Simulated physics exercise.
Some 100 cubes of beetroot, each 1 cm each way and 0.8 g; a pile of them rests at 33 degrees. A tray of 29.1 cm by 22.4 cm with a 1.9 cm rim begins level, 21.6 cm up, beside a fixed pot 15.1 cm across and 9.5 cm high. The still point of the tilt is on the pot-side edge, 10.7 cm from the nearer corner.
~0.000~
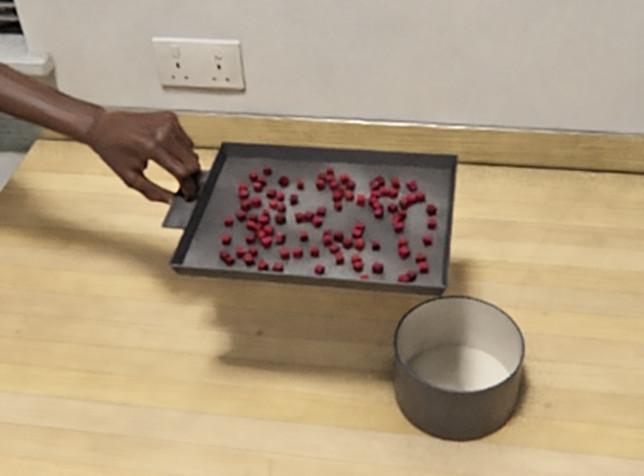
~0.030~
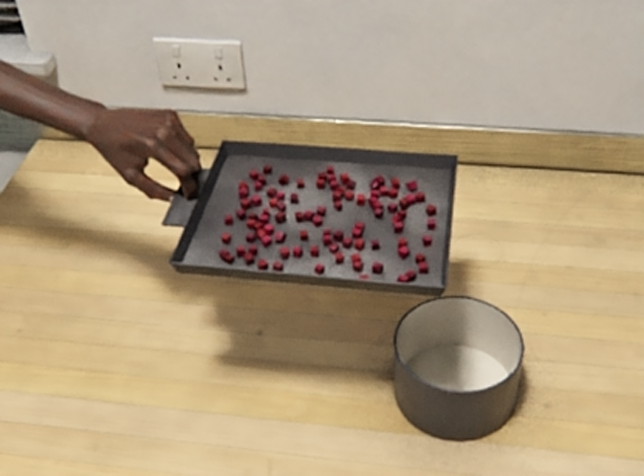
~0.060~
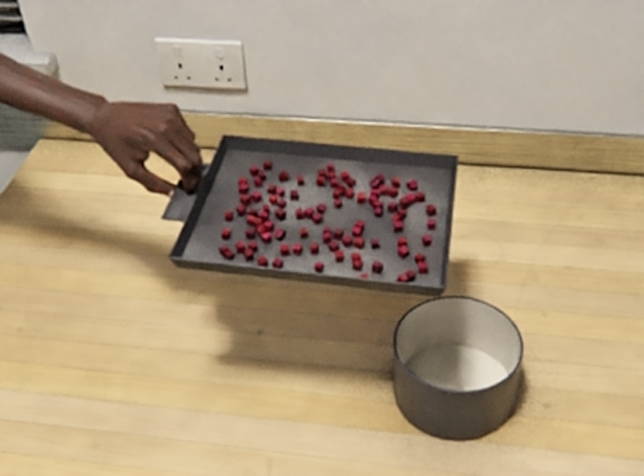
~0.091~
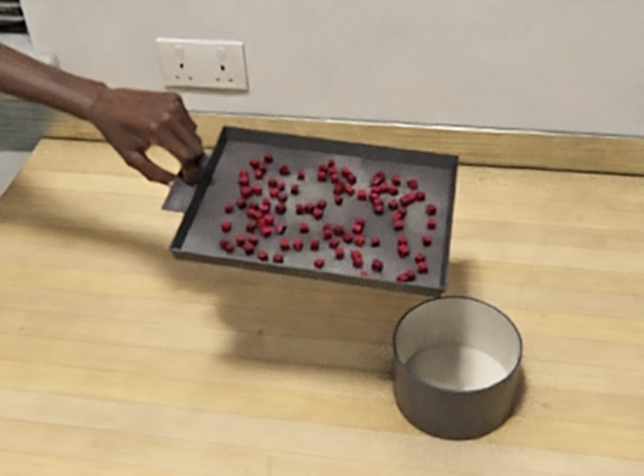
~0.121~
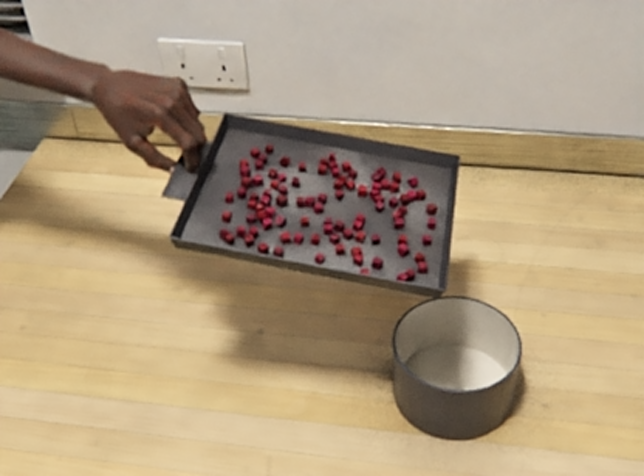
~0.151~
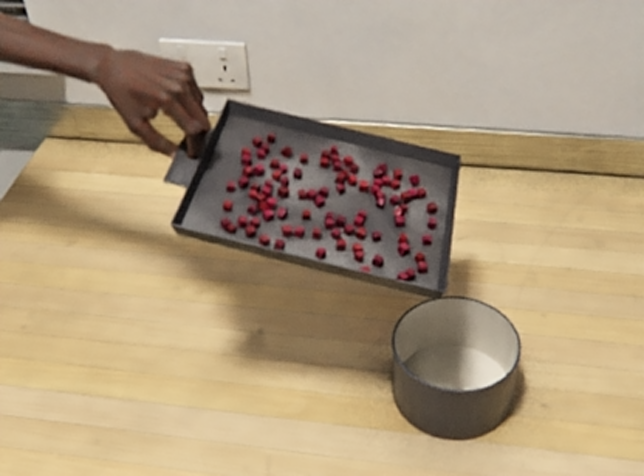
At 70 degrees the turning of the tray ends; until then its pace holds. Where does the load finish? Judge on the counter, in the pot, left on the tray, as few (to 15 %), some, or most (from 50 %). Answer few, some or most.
Counter: Some, pot: Some, tray: Some.
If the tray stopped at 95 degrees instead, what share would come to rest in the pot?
Then about 60 per cent.
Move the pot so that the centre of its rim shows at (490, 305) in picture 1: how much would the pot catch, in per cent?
About 25 per cent.
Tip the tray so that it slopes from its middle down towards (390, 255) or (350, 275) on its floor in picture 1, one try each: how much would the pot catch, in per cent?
About 50 and 25 per cent.
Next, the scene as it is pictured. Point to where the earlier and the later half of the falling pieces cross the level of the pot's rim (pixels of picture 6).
First near (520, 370), later near (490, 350).
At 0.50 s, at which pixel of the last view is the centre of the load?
Around (414, 190).
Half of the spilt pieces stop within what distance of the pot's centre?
About 34 cm.
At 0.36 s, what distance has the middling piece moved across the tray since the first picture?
Roughly 0 cm.
After 0.36 s, tilt 42 degrees; the tray holds 100 %, the pot 0 %.
After 0.50 s, tilt 61 degrees; the tray holds 100 %, the pot 0 %.
Then, at 0.77 s, tilt 70 degrees; the tray holds 35 %, the pot 20 %.
At rest (2.1 s), counter 40 %, pot 30 %, tray 30 %.
